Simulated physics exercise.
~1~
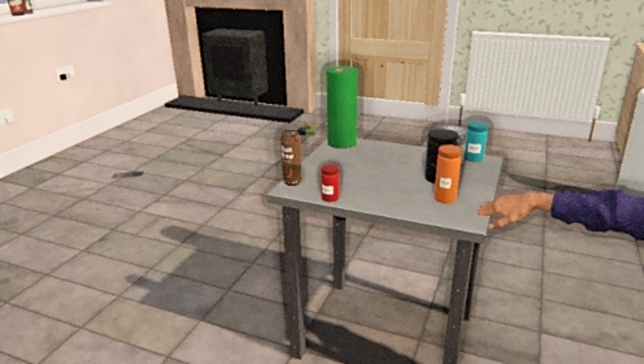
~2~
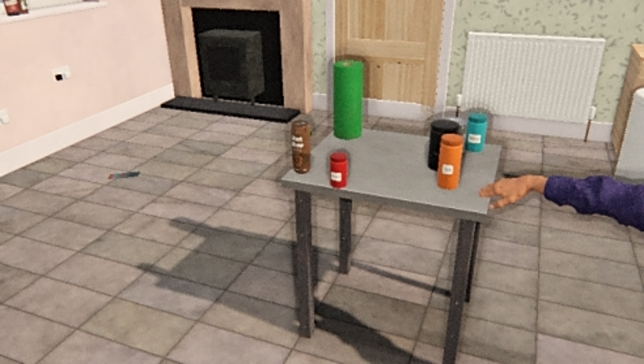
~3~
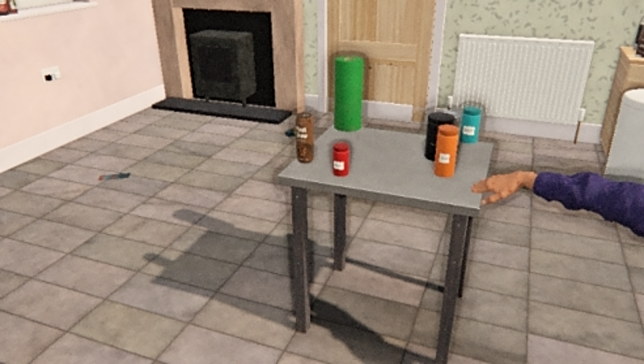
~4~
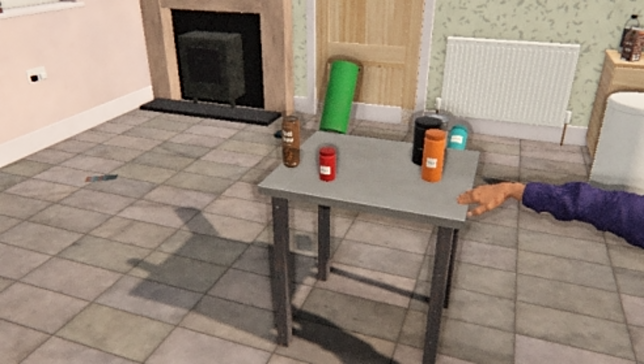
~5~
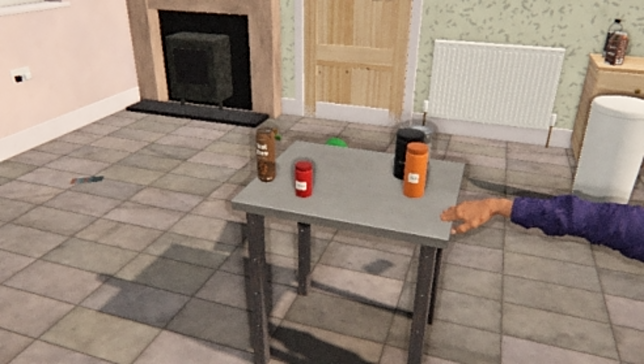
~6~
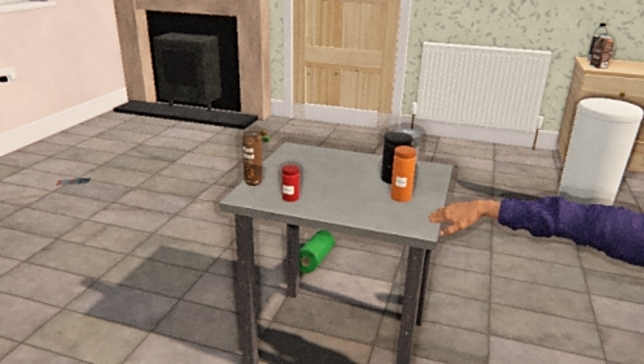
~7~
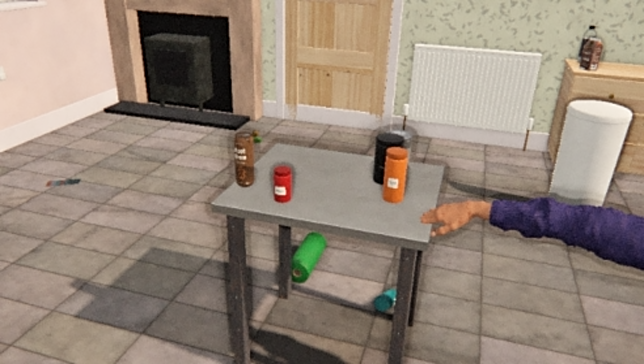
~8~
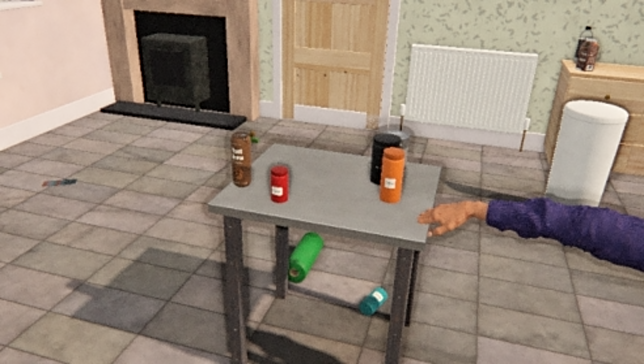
A tall green roll tipped over and dropped off the back of a small grey table, along with a turquoise jar, as a hand stayed by the table's right edge; both ended up lying on the floor while the other containers stayed upright on top.
